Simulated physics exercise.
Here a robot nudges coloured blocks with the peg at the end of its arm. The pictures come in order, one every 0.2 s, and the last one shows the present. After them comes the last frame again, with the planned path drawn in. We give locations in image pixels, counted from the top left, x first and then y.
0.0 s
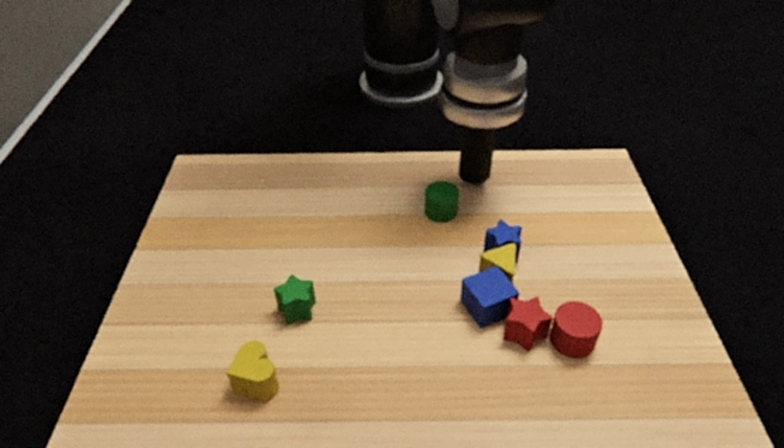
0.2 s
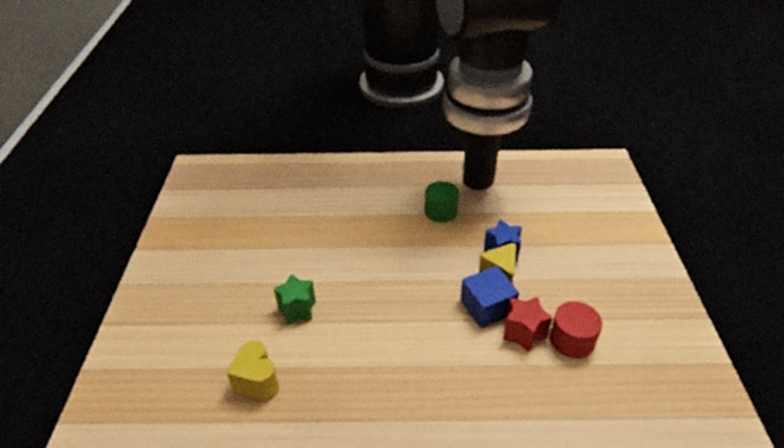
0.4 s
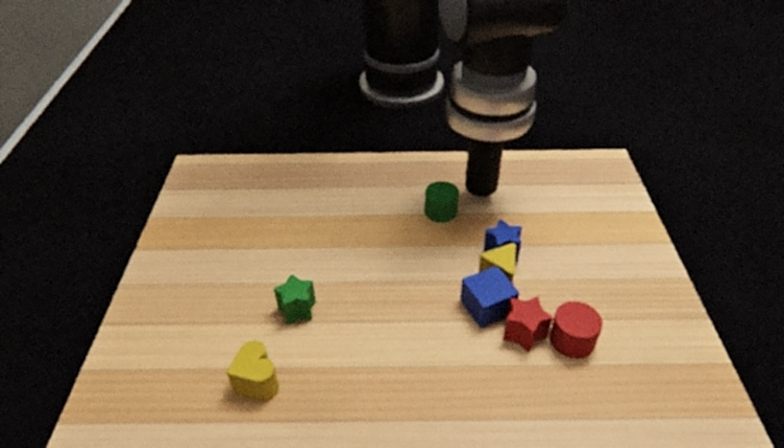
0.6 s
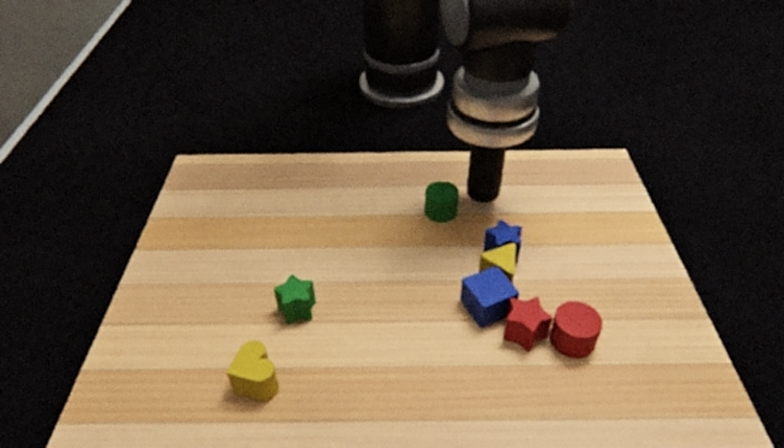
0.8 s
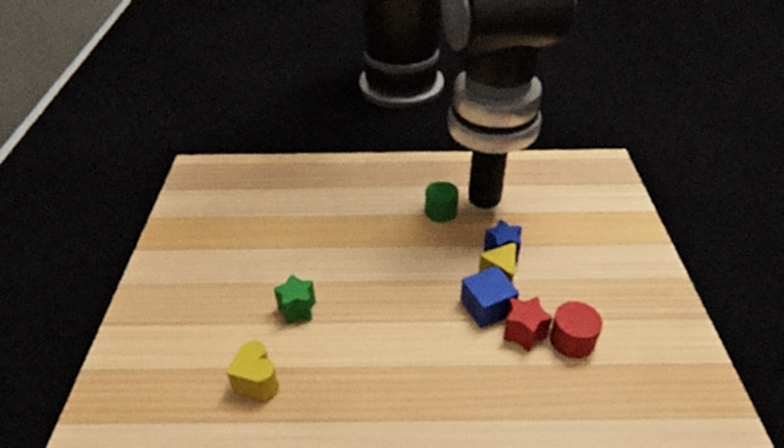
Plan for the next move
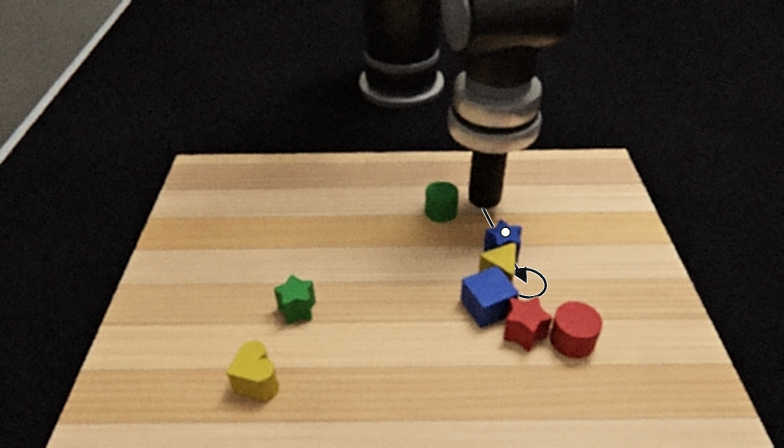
On a wooden board scattered with coloured blocks, a robot arm's dark peg moved slightly down and to the right, passing beside the green round block, while all the blocks stayed still.
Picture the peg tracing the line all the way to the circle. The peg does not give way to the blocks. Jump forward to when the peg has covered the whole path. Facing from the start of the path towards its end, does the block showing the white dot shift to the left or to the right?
Its shift is leftward.
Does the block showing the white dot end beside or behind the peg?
No, that is not what happens.
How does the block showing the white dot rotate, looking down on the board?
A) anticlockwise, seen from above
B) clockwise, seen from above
Option A.
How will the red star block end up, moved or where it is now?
That block is going to get moved.
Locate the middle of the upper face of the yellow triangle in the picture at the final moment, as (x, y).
My estimate: (536, 308).
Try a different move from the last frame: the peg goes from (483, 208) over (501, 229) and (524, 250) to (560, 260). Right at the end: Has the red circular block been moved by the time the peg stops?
That would be a no.
The drawn path runs in a line from (483, 208) to (526, 283); the dot is on the blue star block.
What follows on the original path. One third of the way, peg at (497, 222); blue star block at (508, 236).
Two thirds of the way, peg at (512, 247); blue four-sided block at (488, 289); yellow triangle at (528, 287), turned 40° clockwise; blue star block at (532, 262), turned 25° anticlockwise; red star block at (529, 317).
At the end, peg at (528, 273); blue four-sided block at (488, 289); yellow triangle at (536, 308), turned 50° clockwise; blue star block at (554, 288), turned 40° anticlockwise; red star block at (535, 339).
